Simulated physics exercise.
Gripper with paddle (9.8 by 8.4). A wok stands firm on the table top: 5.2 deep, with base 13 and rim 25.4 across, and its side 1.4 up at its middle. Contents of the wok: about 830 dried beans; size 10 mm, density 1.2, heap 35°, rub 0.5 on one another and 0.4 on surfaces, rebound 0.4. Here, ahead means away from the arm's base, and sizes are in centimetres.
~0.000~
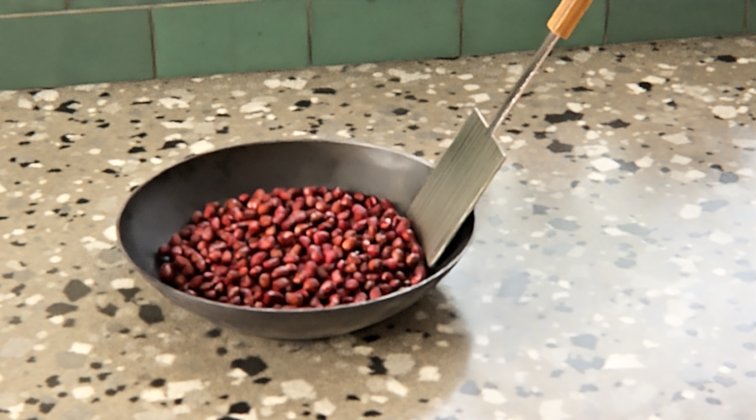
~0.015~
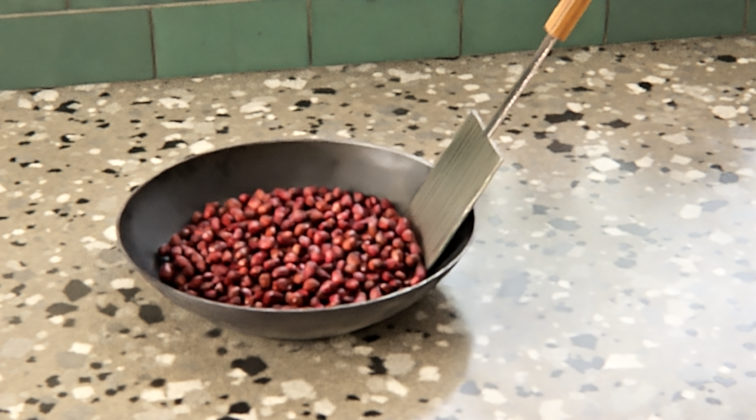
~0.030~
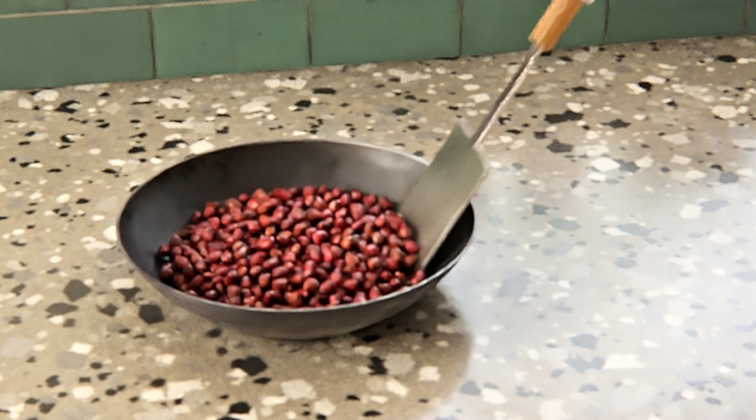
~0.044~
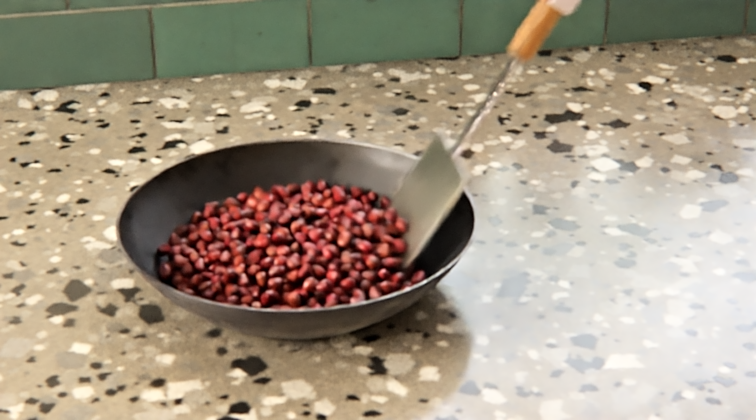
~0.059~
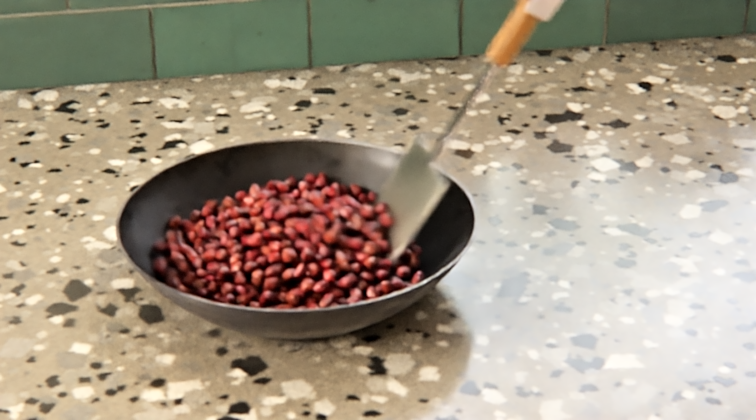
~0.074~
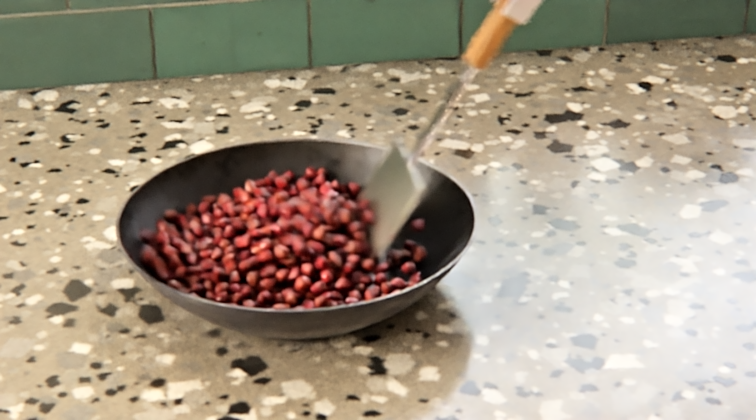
A gripper holding a metal paddle pushes red beans leftward in a dark wok.
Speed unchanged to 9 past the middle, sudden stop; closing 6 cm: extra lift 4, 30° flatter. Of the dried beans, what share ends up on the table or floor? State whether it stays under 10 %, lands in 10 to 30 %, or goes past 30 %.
It goes past 30 %.
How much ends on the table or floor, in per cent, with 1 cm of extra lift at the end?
Roughly 40 per cent.
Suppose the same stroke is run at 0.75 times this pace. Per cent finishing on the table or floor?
Near 35 in a hundred.
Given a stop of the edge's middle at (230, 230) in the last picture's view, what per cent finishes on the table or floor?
Close to 10 per cent finishes on the table or floor.
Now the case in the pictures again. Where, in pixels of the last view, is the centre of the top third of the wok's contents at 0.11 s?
(247, 239).
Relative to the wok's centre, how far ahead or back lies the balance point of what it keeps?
Roughly 3.0 cm ahead.
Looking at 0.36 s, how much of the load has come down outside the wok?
Fraction noted: Close to 15 per cent.
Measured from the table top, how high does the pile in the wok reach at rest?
Height at the end: Around 6.0 cm.
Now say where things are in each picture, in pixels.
Paddle top edge at (491, 131), sloping 58°; upper third of the load around (299, 247), from x 165 to 420, top at y 190; 826 in the wok, in the first picture.
Paddle top edge at (488, 133), sloping 58°; upper third of the load around (299, 246), from x 165 to 420, top at y 190, in the second picture.
Paddle top edge at (475, 142), sloping 58°; upper third of the load around (300, 245), from x 165 to 420, top at y 190, in the third picture.
Paddle top edge at (454, 153), sloping 58°; upper third of the load around (302, 243), from x 165 to 420, top at y 185, in the fourth picture.
Paddle top edge at (432, 159), sloping 58°; upper third of the load around (300, 241), from x 160 to 420, top at y 180, in the fifth picture.
Paddle top edge at (410, 162), sloping 58°; upper third of the load around (288, 240), from x 145 to 420, top at y 175; 826 in the wok, in the sixth picture.
By 0.11 s, sloping 58°, highest piece 9 above the table; 826 in the wok.
By 0.15 s, sloping 49°, highest piece 11 above the table; 816 in the wok, 10 on the blade or in flight.
By 0.36 s, sloping 28°, highest piece 16 above the table; 506 in the wok, 123 on the table or floor, 197 on the blade or in flight.
By 1.41 s, sloping 28°, highest piece 6 above the table; 505 in the wok, 321 on the table or floor.
Final count, 505 in the wok, 321 on the table or floor. That is 39 % on the table or floor.
